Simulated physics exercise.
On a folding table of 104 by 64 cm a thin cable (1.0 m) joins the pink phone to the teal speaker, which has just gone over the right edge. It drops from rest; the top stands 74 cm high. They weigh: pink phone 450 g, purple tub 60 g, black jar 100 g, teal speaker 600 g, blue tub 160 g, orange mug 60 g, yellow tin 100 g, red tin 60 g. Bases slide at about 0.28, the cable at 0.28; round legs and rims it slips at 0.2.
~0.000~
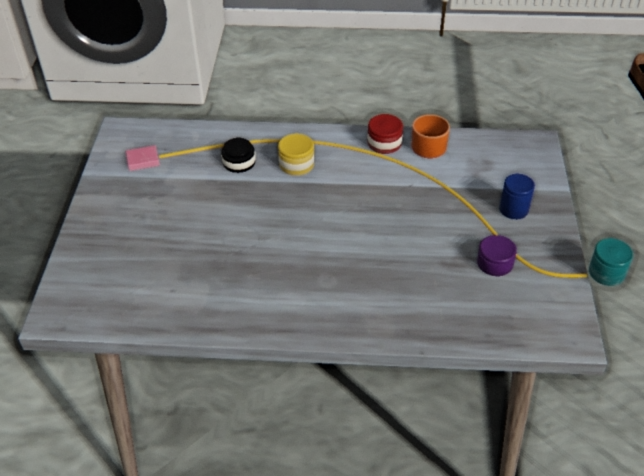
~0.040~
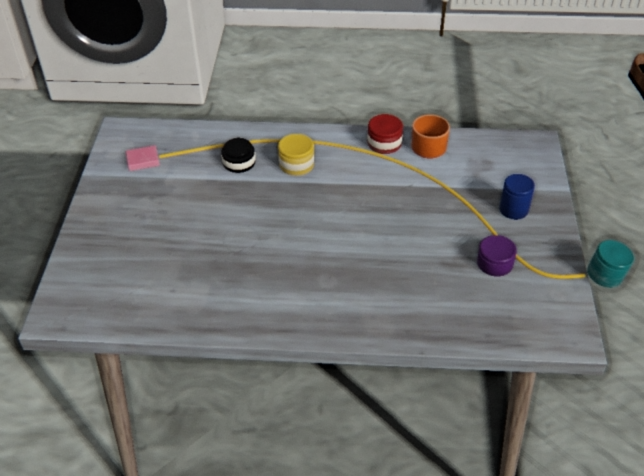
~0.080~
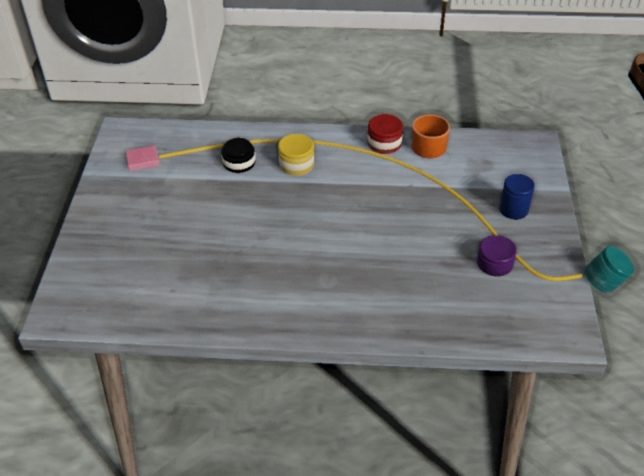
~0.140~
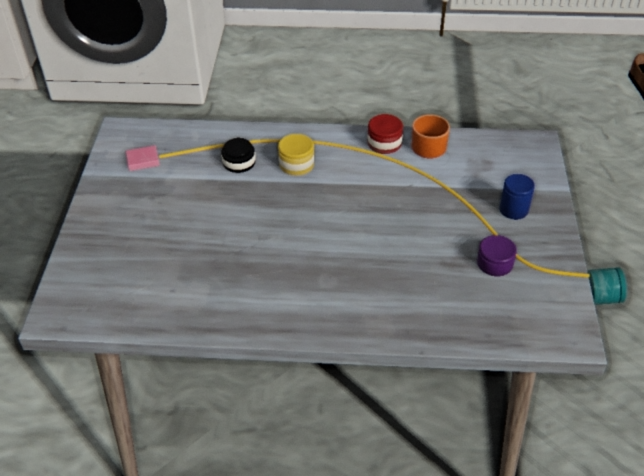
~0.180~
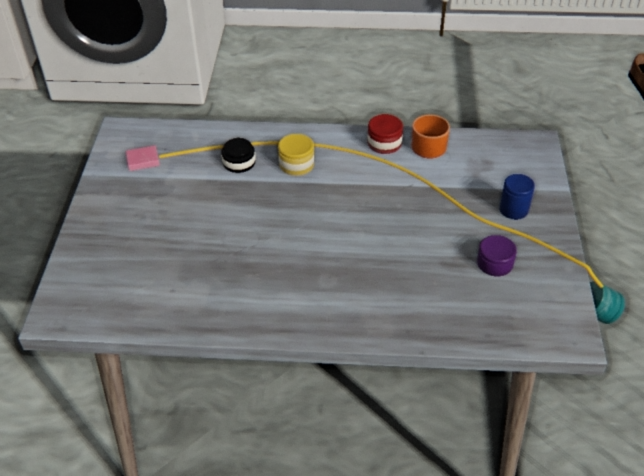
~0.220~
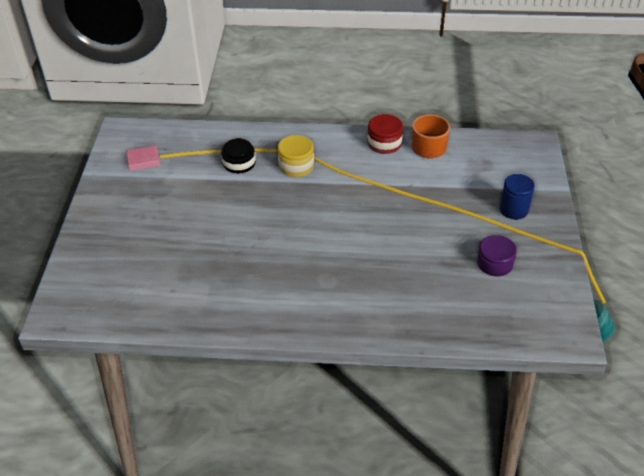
Teal speaker dropping past the right edge of a grey table, pulling a slack yellow cable straighter between tubs and tins.
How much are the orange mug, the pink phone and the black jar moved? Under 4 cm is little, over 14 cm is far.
The orange mug hardly moves, the pink phone ends far away, the black jar reaches the top band.
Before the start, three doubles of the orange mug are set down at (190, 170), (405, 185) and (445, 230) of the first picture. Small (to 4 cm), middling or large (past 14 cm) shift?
In that order: Middling, large, small.
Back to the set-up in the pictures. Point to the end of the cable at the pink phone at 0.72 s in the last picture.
At about (396, 181).
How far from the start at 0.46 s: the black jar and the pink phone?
About: Black jar 20 cm, pink phone 20 cm.
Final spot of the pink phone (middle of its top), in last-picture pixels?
Near (512, 200).
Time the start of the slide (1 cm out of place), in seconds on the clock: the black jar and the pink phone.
About: Black jar 0.26 s, pink phone 0.26 s.
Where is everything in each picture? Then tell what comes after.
Orange mug (431, 126); pink phone (142, 155); black jar (237, 146); cable runs through (536, 269) (468, 205) (392, 160) (210, 148), in the first picture.
Teal speaker (614, 253); cable runs through (535, 270) (392, 160) (210, 148), in the second picture.
Teal speaker (609, 270); cable runs through (533, 271) (392, 160) (210, 148), in the third picture.
Teal speaker (606, 286); cable runs through (537, 268) (392, 160) (210, 148), in the fourth picture.
Teal speaker (601, 303); cable runs through (565, 255) (393, 165) (210, 148), in the fifth picture.
Orange mug (431, 126); pink phone (142, 155); black jar (237, 147); cable runs through (585, 260) (487, 220) (390, 189) (212, 152), in the sixth picture.
After 0.5 s, the cable's tail end at (241, 169); black jar 19 cm off its start, pink phone 19 cm off its start, yellow tin 27 cm off its start.
After 0.7 s, the cable's tail end at (396, 181); pink phone 52 cm off its start, black jar 27 cm off its start, yellow tin 39 cm off its start.
After 1.0 s, the cable's tail end at (507, 206); pink phone 75 cm off its start at (491, 196), black jar 27 cm off its start at (229, 236), yellow tin 40 cm off its start at (242, 282).
After 1.2 s, the cable's tail end at (528, 209); pink phone 79 cm off its start, black jar 27 cm off its start, yellow tin 40 cm off its start.
After 2.4 s, the cable's tail end at (528, 209); pink phone 79 cm off its start at (512, 200), black jar 27 cm off its start at (229, 236), orange mug 0 cm off its start at (431, 126), yellow tin 40 cm off its start at (242, 282).
